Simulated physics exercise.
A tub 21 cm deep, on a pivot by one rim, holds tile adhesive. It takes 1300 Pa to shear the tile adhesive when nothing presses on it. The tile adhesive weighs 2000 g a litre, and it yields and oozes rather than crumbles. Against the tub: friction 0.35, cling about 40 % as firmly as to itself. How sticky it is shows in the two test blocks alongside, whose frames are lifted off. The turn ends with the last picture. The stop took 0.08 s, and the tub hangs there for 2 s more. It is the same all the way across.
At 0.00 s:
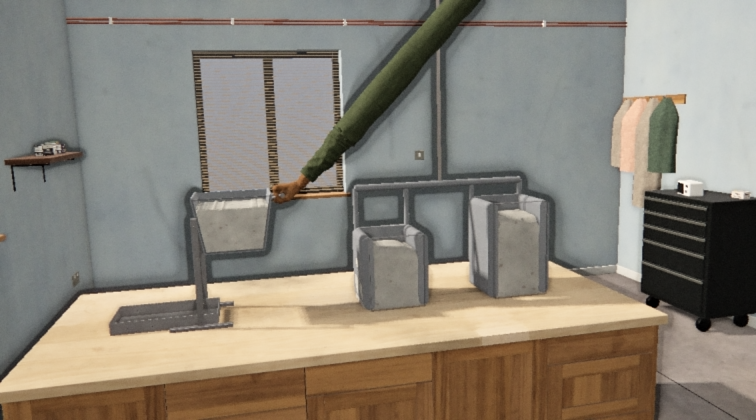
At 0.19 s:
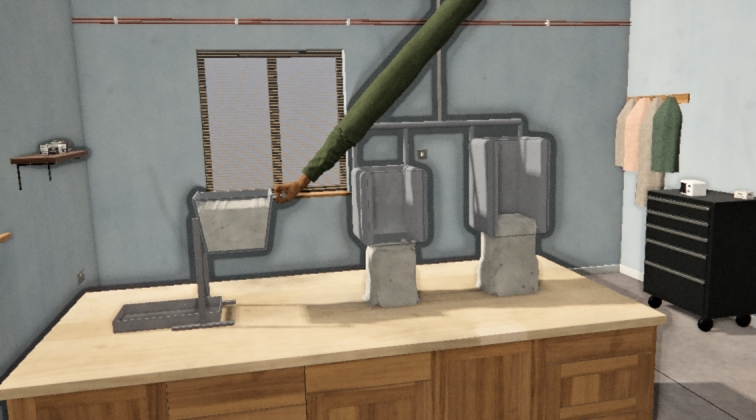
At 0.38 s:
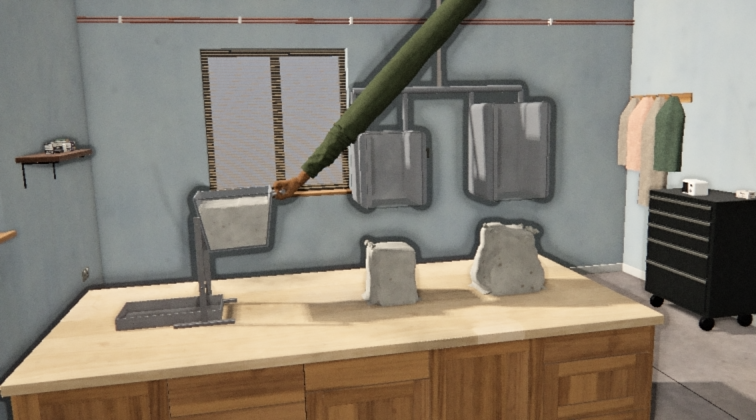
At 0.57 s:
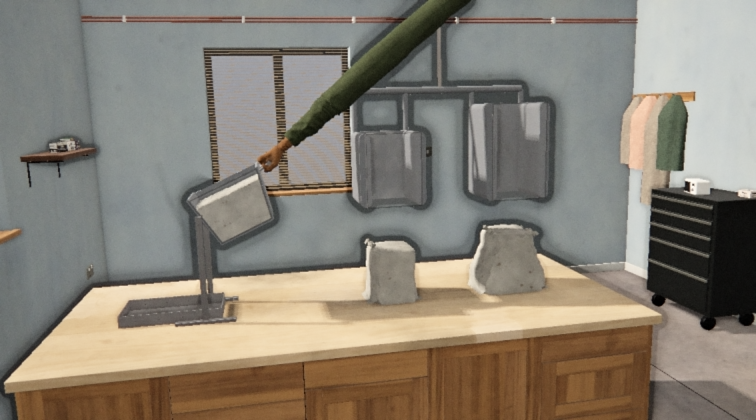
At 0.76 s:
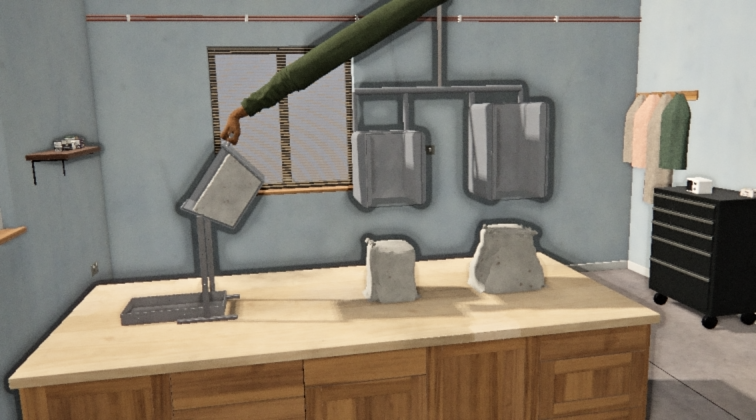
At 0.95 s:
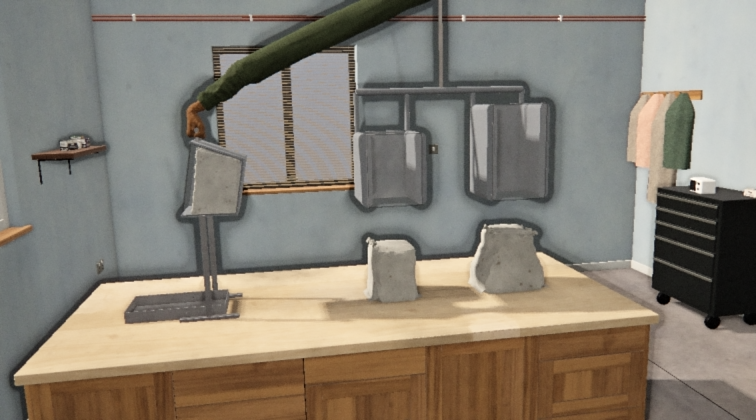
Two box-shaped covers rose off a pair of grey blocks on the wooden counter, the right block slumping wider, and then a green-sleeved arm swung the tub on the left up onto its side.
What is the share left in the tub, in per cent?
Close to 100 per cent.
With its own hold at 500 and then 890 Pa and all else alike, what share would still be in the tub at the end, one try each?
In turn about 50 %, 65 %.
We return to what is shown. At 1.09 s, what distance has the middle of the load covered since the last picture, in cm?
About 2 cm.
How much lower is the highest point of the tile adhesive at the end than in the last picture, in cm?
Some 3 cm.
After 1.09 s, the tub is at 79 degrees and holds 100 %.
After 1.26 s, the tub is at 79 degrees and holds 100 %.
After 1.43 s, the tub is at 79 degrees and holds 100 %.
After 1.60 s, the tub is at 79 degrees and holds 100 %.
After 2.95 s, the tub is at 79 degrees and holds 100 %.
